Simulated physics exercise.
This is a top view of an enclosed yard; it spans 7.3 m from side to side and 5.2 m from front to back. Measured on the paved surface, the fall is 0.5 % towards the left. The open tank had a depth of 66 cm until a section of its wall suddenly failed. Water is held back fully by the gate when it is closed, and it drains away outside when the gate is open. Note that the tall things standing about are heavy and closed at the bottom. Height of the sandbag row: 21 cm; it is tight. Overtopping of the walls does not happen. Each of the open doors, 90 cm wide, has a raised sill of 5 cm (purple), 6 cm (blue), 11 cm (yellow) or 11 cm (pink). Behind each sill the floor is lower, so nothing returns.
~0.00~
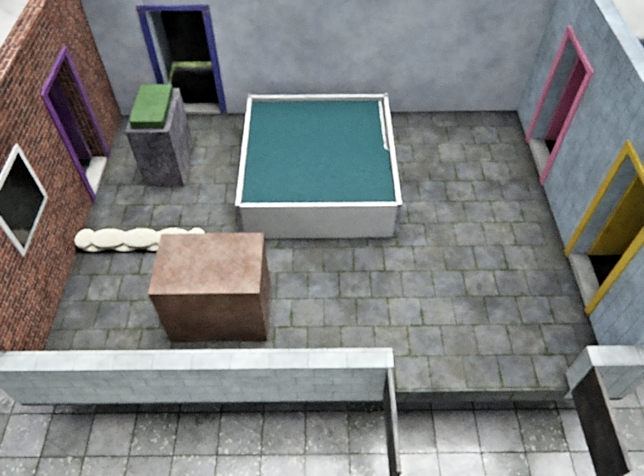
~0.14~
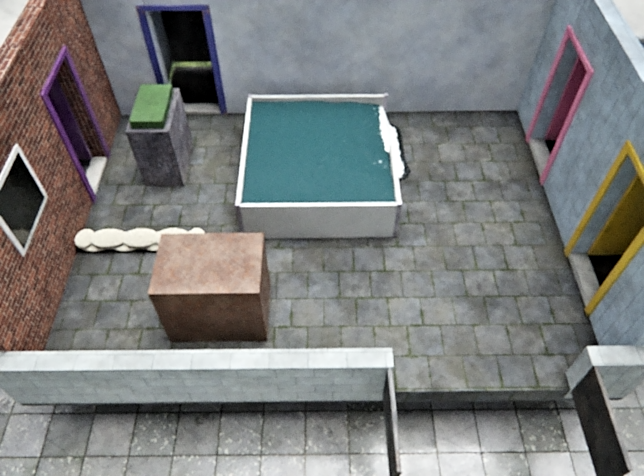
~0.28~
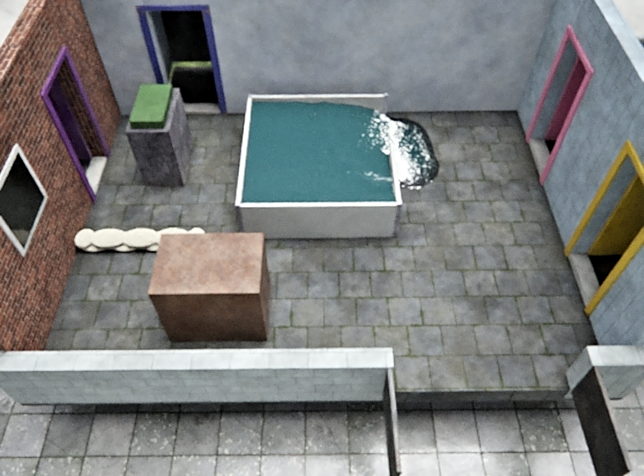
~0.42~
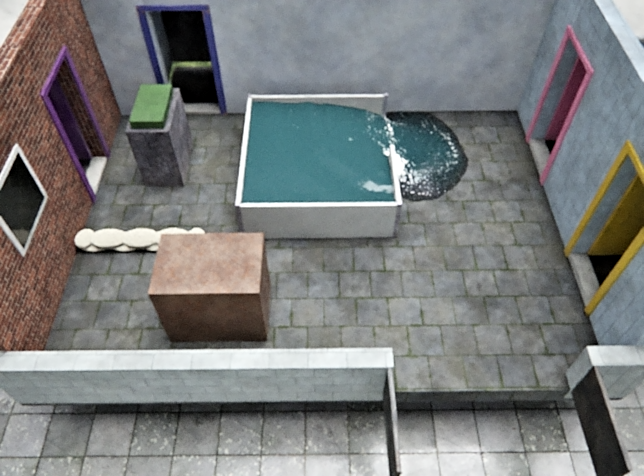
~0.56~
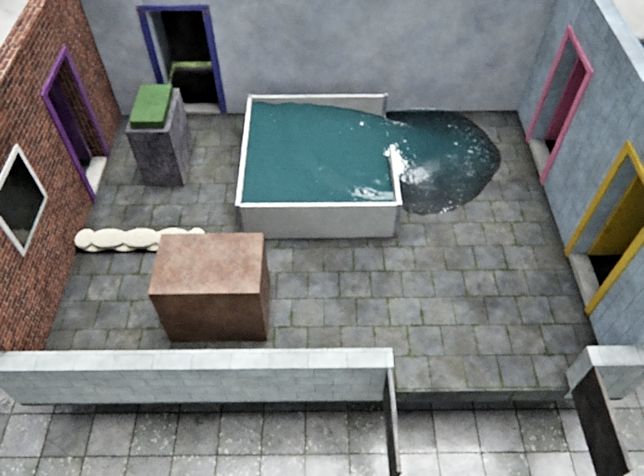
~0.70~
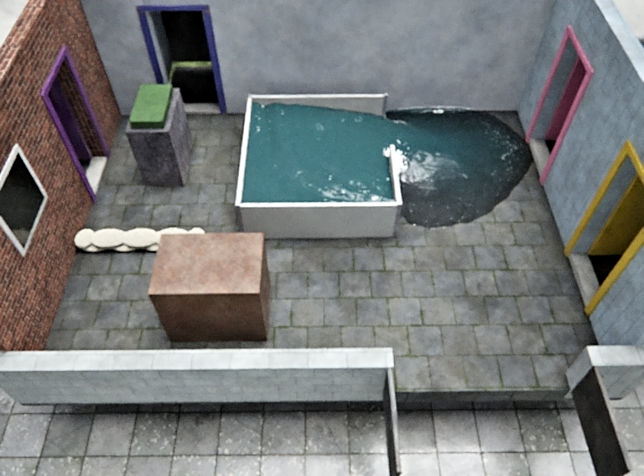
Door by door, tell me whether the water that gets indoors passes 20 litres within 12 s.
My prediction: At the purple door the amount will not overshoot the limit; at the blue door the amount will not overshoot the limit; at the yellow door the amount will not overshoot the limit; at the pink door the amount will overshoot the limit.
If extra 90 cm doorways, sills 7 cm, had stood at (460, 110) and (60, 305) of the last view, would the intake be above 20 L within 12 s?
Per doorway, in order: Sufficient / insufficient.
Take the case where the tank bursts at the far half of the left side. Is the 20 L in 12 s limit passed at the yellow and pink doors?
For yellow, too little; for pink, too little.
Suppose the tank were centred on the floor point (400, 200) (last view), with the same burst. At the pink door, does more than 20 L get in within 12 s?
Well, pink ends up beyond the mark.
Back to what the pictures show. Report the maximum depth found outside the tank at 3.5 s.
Max around 30 cm.
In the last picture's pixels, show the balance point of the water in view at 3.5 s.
The water is centred near (388, 181).
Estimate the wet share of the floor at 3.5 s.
40 %.
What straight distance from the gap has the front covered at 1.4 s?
Roughly 3.2 m.
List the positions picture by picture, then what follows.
The open tank at (318, 149) is whole and still, 66 cm deep, in the first picture.
Water pours out at (384, 142) and has run 0.7 m, to (393, 128); typically 9 cm deep outside, 66 cm at the open tank's back, in the second picture.
The front is at (408, 123), 0.9 m from the gap at (384, 144); 1.1 m2 of floor is under water; 66 cm left at the back of the open tank, in the third picture.
The front is at (461, 167), 1.4 m from the gap at (384, 145); 2.2 m2 of floor is under water; 66 cm left at the back of the open tank, in the fourth picture.
The front is at (495, 159), 1.9 m from the gap at (384, 145); 3.6 m2 of floor is under water; 66 cm left at the back of the open tank, in the fifth picture.
Water pours out at (384, 145) and has run 2.5 m, to (526, 147); typically 6 cm deep outside, 65 cm at the open tank's back, in the sixth picture.
After 1.4 s water covers 20 % of the floor and is deepest (52 cm) near (512, 115); purple door not reached, blue door not reached, yellow door not reached, pink door 23 cm at the sill, 54 L in.
After 2.2 s water covers 20 % of the floor and is deepest (48 cm) near (516, 128); purple door not reached, blue door not reached, yellow door 6 cm at the sill, 0 L in, pink door 33 cm at the sill, 171 L in.
After 3.5 s water covers 40 % of the floor and is deepest (30 cm) near (593, 358); purple door not reached, blue door not reached, yellow door 10 cm at the sill, 0 L in, pink door 28 cm at the sill, 324 L in.
After 7.0 s water covers 60 % of the floor and is deepest (18 cm) near (593, 358); purple door not reached, blue door 3 cm at the sill, 0 L in, yellow door 8 cm at the sill, 0 L in, pink door 16 cm at the sill, 494 L in.
After 12.0 s water covers 90 % of the floor and is deepest (10 cm) near (415, 123); purple door 3 cm at the sill, 0 L in, blue door 3 cm at the sill, 0 L in, yellow door 5 cm at the sill, 0 L in, pink door 8 cm at the sill, 511 L in.
